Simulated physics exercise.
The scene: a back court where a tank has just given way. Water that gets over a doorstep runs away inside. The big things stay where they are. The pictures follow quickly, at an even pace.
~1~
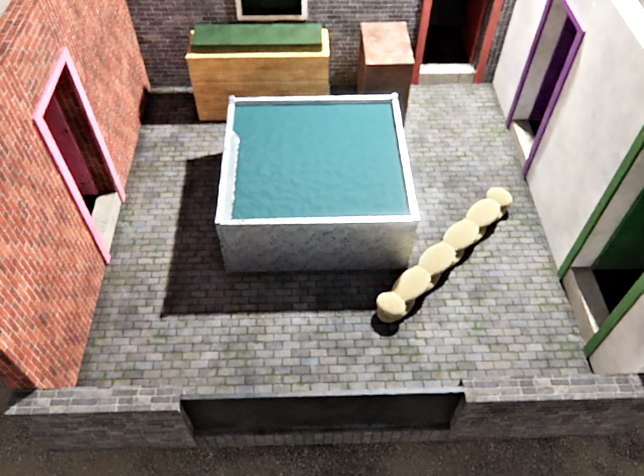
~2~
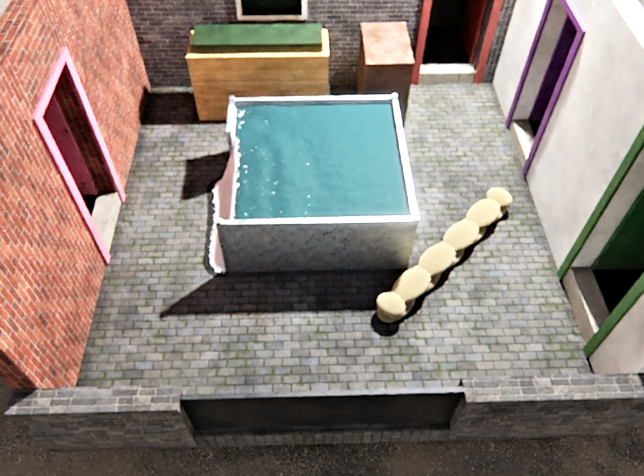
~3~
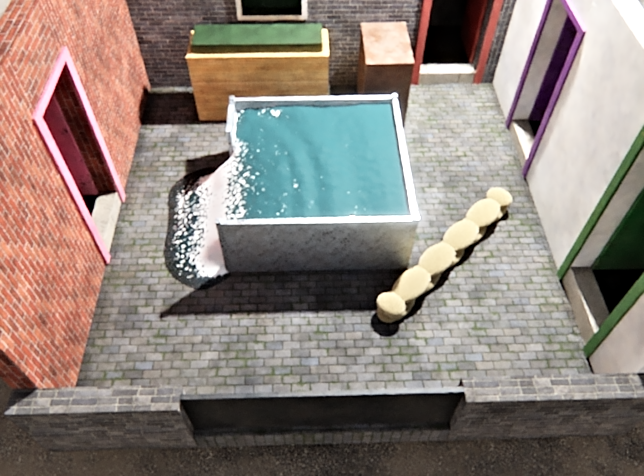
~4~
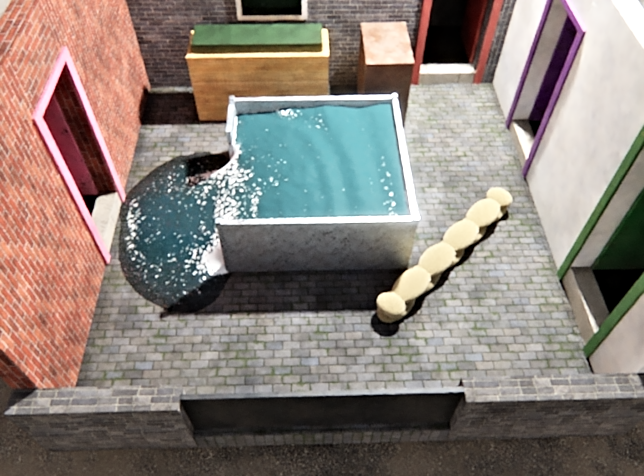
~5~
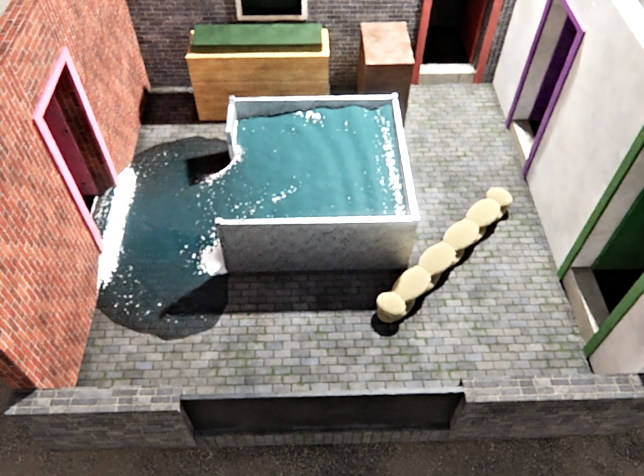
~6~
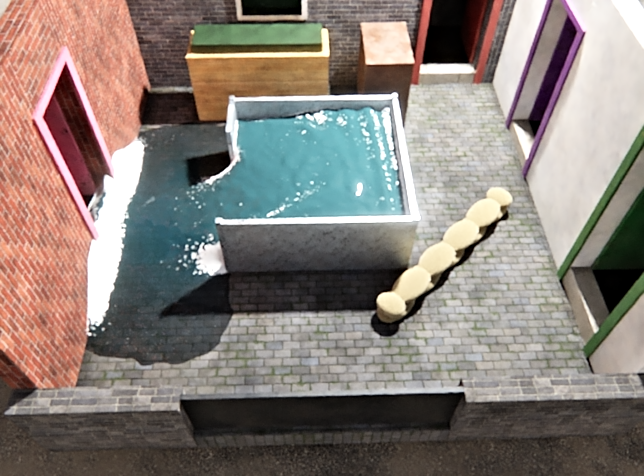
Water bursts from the left side of the tank and spreads to the brick wall.
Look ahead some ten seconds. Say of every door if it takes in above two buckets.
The purple door stays under that; the green door stays under that; the pink door takes more than that; the red door stays under that.
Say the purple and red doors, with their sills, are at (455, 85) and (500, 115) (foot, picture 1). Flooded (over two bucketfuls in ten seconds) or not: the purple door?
Then: The purple one takes less.
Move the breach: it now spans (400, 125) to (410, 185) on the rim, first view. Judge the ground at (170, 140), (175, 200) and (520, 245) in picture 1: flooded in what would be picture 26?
In turn: Dry, free of water, covered.
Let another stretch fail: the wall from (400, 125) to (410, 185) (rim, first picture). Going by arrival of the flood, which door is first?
It is the purple-painted one.
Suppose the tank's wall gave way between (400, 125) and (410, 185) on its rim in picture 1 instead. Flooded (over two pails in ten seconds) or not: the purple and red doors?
One by one: The purple one takes more, the red one goes over.
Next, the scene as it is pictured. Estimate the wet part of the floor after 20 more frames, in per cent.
Some 70 per cent.
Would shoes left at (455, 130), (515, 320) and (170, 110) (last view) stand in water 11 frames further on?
As listed: No water, dry, covered.
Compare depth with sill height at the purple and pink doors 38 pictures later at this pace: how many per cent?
Near 60 and 80 in a hundred.
A moment on, water covers 25 % of the floor; the purple door not reached, the green door not reached, the pink door far over two buckets in, the red door not reached.
Next, water covers 40 % of the floor; the purple door not reached, the green door not reached, the pink door far over two buckets in, the red door not reached.
Then, water covers 70 % of the floor; the purple door not reached, the green door wet at the sill, nothing in, the pink door far over two buckets in, the red door wet at the sill, nothing in.
Later, water covers 85 % of the floor; the purple door wet at the sill, nothing in, the green door wet at the sill, nothing in, the pink door far over two buckets in, the red door wet at the sill, nothing in.
In the end, water covers 95 % of the floor; the purple door wet at the sill, nothing in, the green door wet at the sill, nothing in, the pink door far over two buckets in, the red door wet at the sill, nothing in.
